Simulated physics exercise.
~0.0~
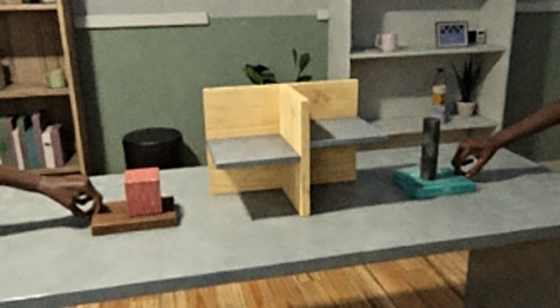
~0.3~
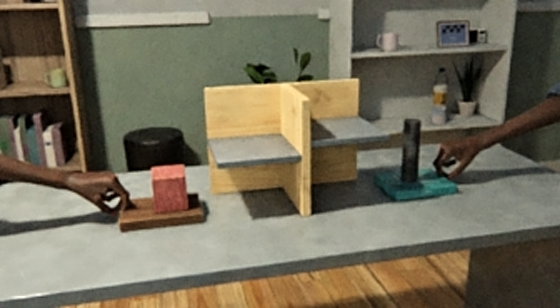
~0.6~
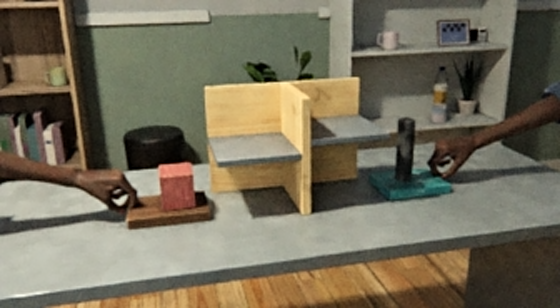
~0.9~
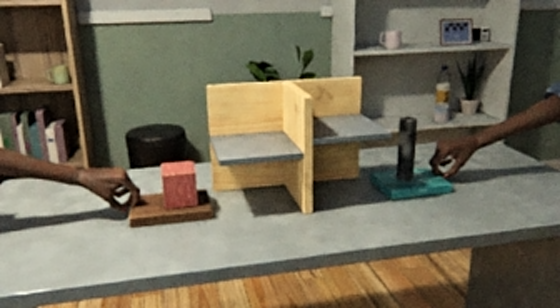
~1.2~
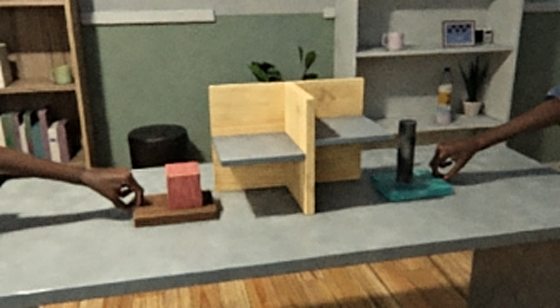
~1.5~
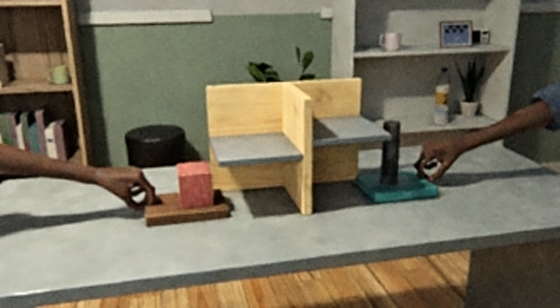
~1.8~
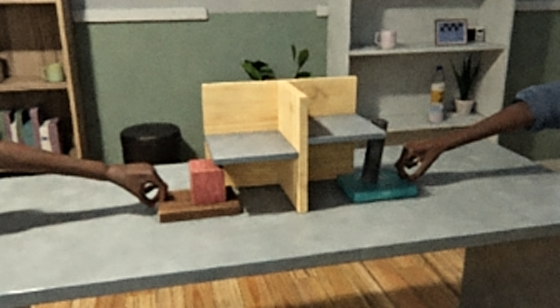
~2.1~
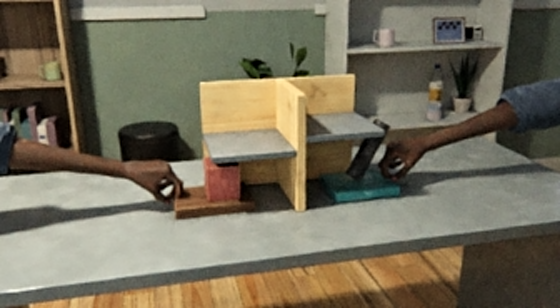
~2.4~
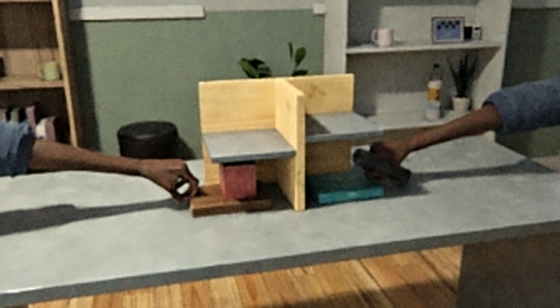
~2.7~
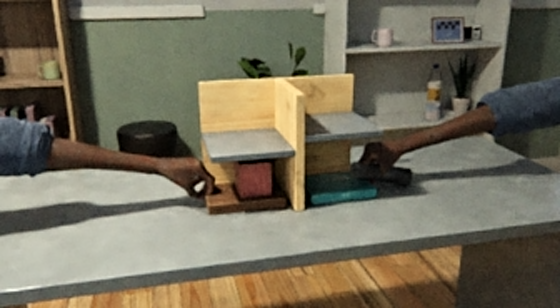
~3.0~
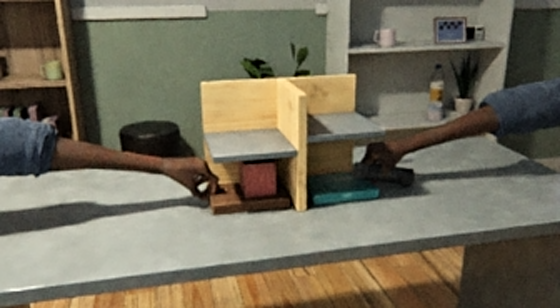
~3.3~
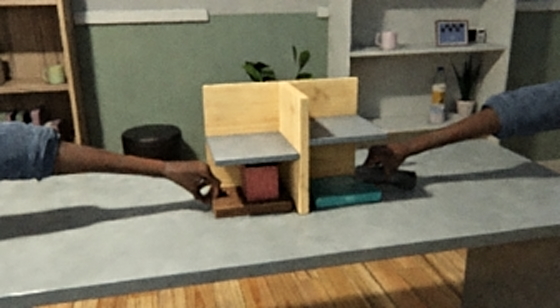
On a grey table, hands push a red block under a shelf while another shelf topples a black cylinder.
